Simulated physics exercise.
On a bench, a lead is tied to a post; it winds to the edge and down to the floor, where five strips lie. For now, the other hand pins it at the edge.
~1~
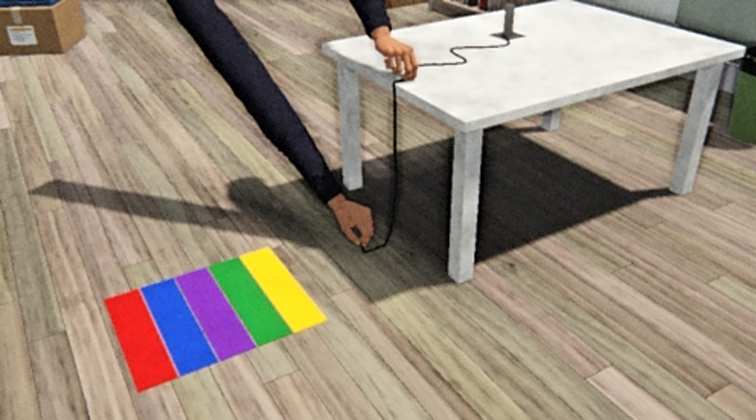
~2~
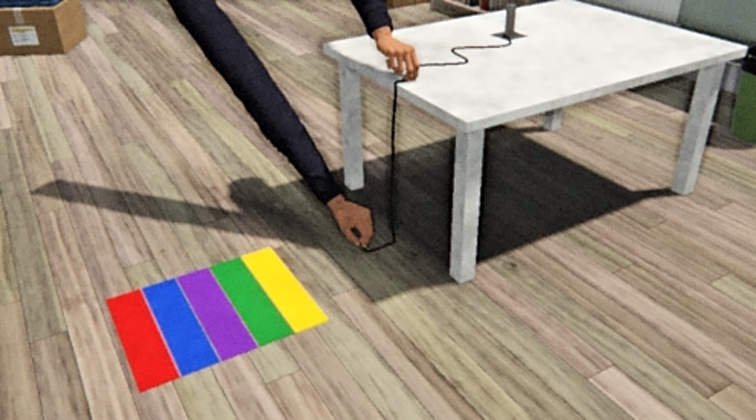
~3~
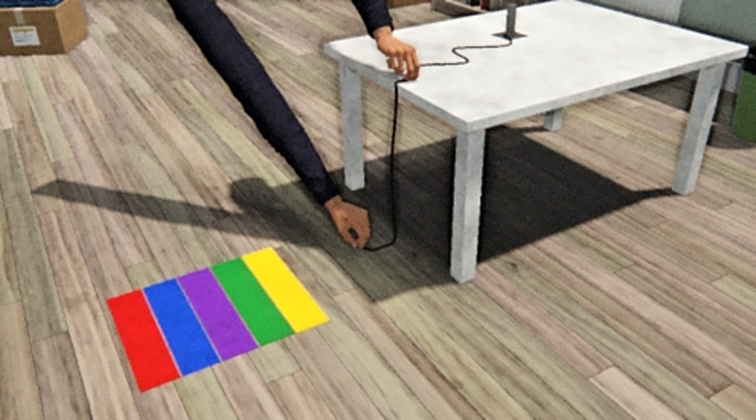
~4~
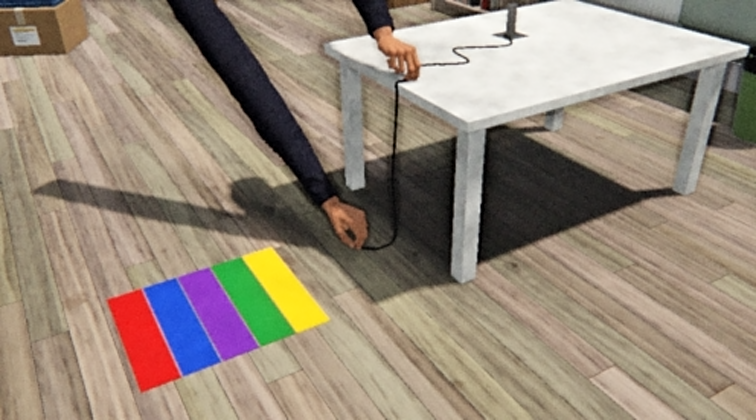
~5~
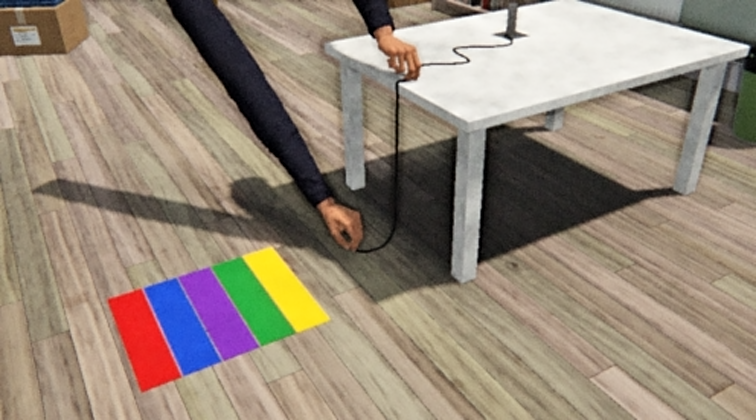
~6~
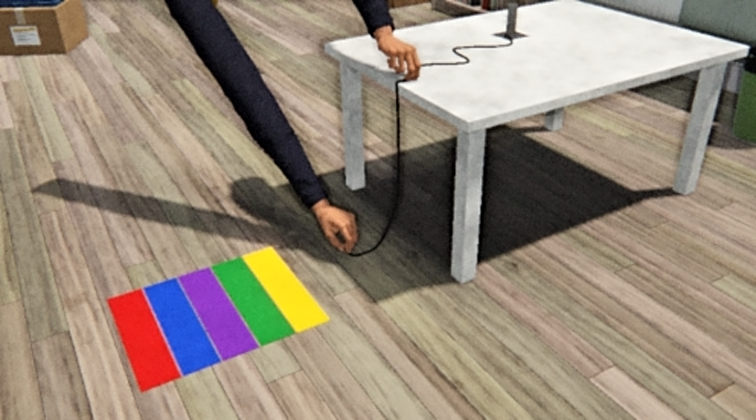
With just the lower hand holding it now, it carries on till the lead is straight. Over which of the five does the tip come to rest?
Over the blue one.
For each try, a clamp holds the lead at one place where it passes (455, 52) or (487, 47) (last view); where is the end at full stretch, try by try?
First try close to (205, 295), second close to (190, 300).
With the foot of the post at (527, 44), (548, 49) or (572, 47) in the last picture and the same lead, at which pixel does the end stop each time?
The places are (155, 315), (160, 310) and (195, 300).
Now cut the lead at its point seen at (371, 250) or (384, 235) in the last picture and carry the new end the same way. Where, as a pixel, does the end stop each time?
In order, roughly (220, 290) and (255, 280).
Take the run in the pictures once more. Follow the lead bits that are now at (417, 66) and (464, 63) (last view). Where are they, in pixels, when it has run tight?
First point (379, 90), second point (414, 69).
Early on, end near (230, 288); over green.
Midway, end near (192, 301); over blue.
At the end of the slack, end near (170, 308); over blue. It gets as far as the blue strip.
